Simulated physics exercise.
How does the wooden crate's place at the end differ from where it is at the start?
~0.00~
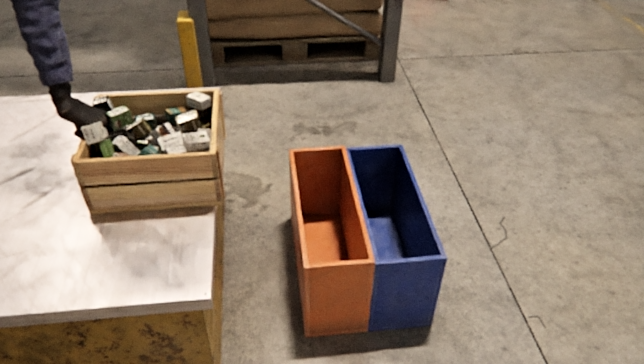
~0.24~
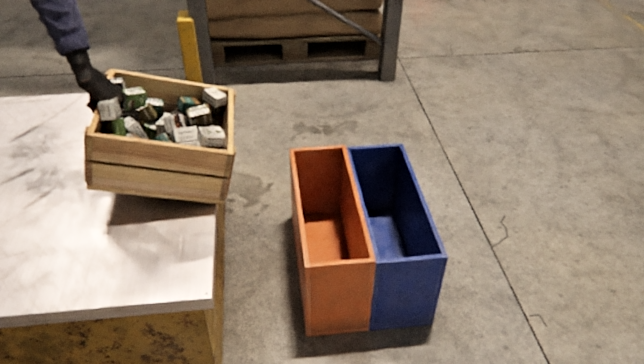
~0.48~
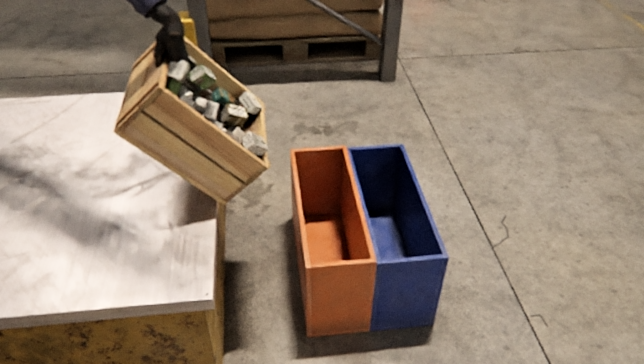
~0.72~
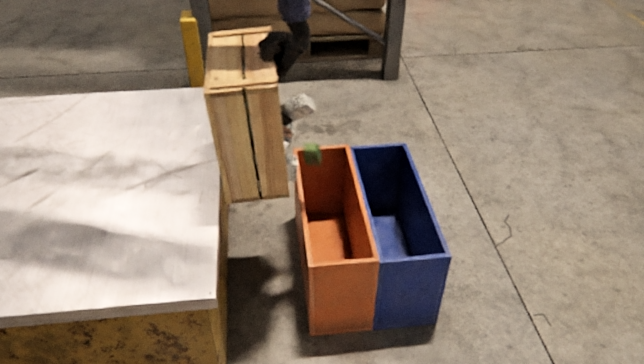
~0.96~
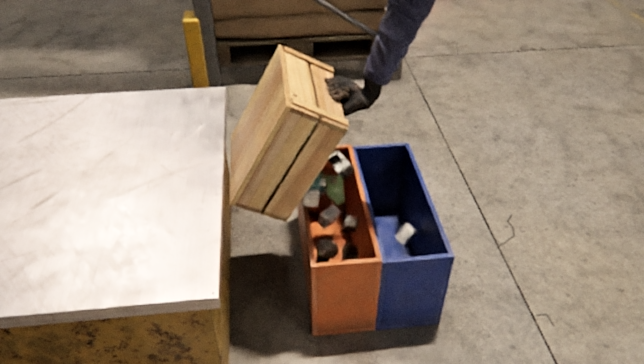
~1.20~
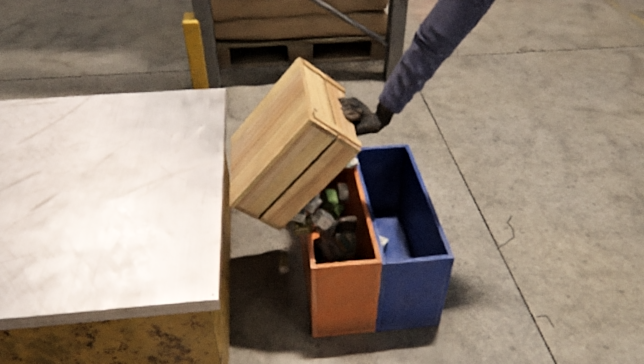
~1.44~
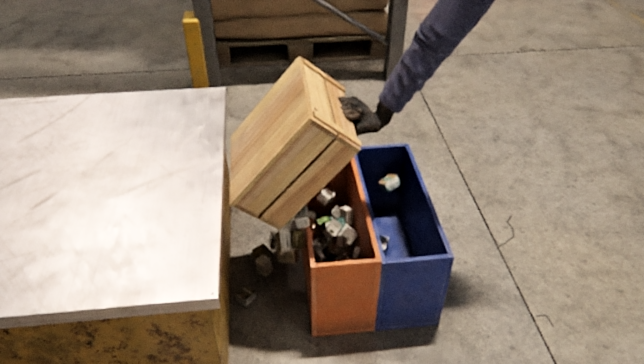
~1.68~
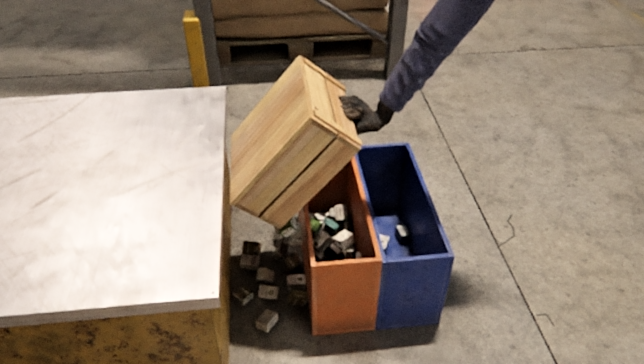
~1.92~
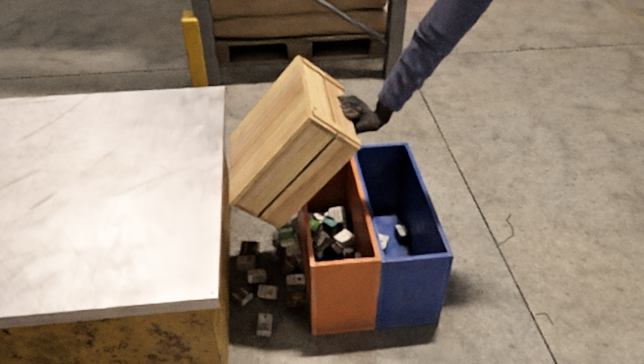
At the start the crate sits upright at the right edge of the bench top, and by the end it is farther right, held tipped over in the air beside the bench, above the near side of the orange bin.
